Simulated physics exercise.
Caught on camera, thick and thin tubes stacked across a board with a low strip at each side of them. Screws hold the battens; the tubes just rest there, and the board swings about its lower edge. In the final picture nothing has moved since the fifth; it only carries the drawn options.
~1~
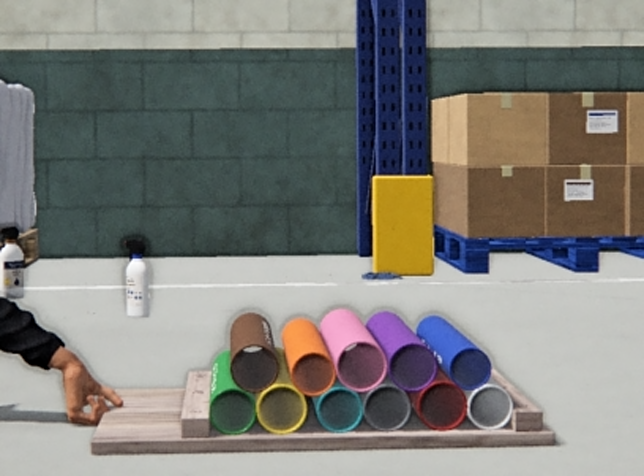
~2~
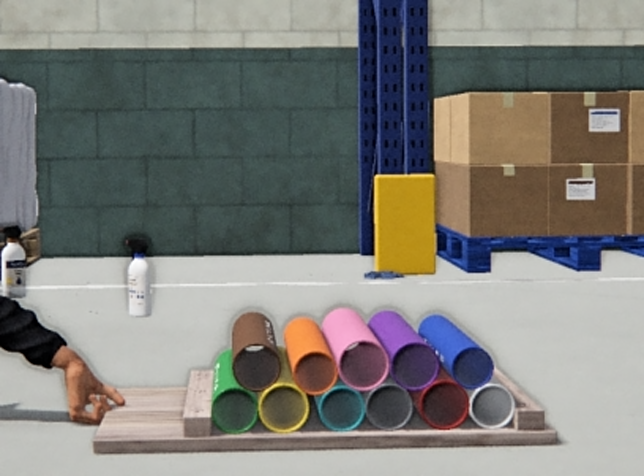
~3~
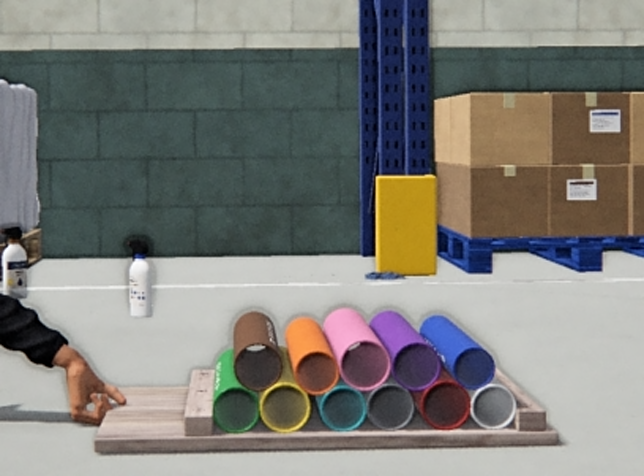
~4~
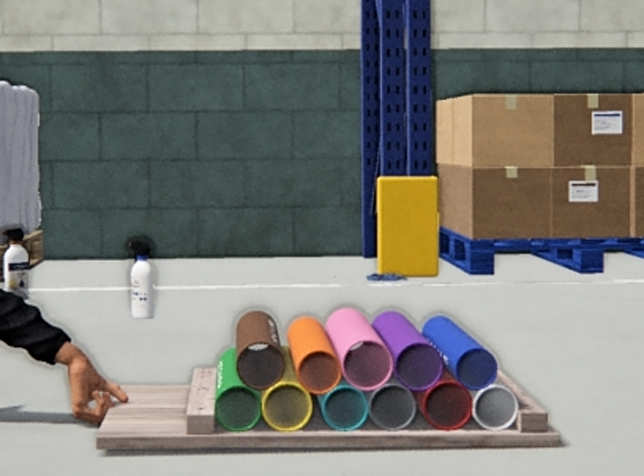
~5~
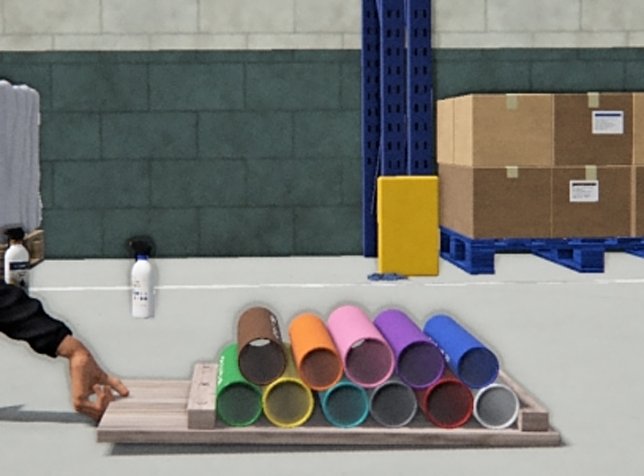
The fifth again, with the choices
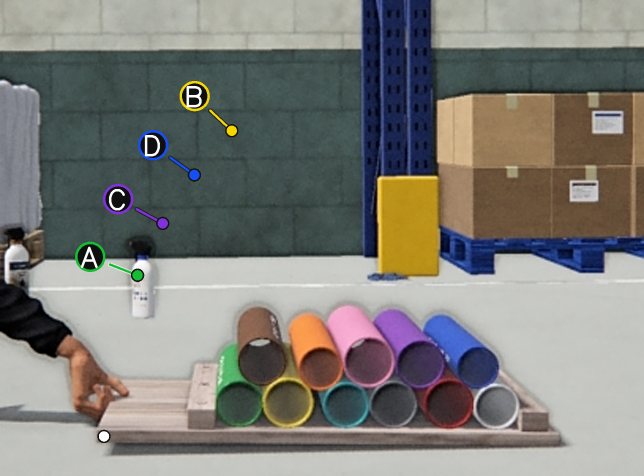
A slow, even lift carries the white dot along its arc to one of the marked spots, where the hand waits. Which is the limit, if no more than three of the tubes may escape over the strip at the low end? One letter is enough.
It can be raised to A.
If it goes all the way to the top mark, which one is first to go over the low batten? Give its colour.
The blue one.
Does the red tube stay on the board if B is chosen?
Yes.
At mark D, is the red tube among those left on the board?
The red tube: Yes.
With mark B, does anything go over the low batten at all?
At B: Yes.
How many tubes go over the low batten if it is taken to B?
At B the number is five.
On the copy, A at (137, 275); B at (232, 131); C at (163, 223); D at (194, 175); the white dot at (104, 437).
On A. First, board at 15°.
Then, board at 22°.
Finally, board at 22°, none over the low batten.
By contrast, B five over the low batten; C four over the low batten (orange, purple, blue, pink); D five over the low batten.
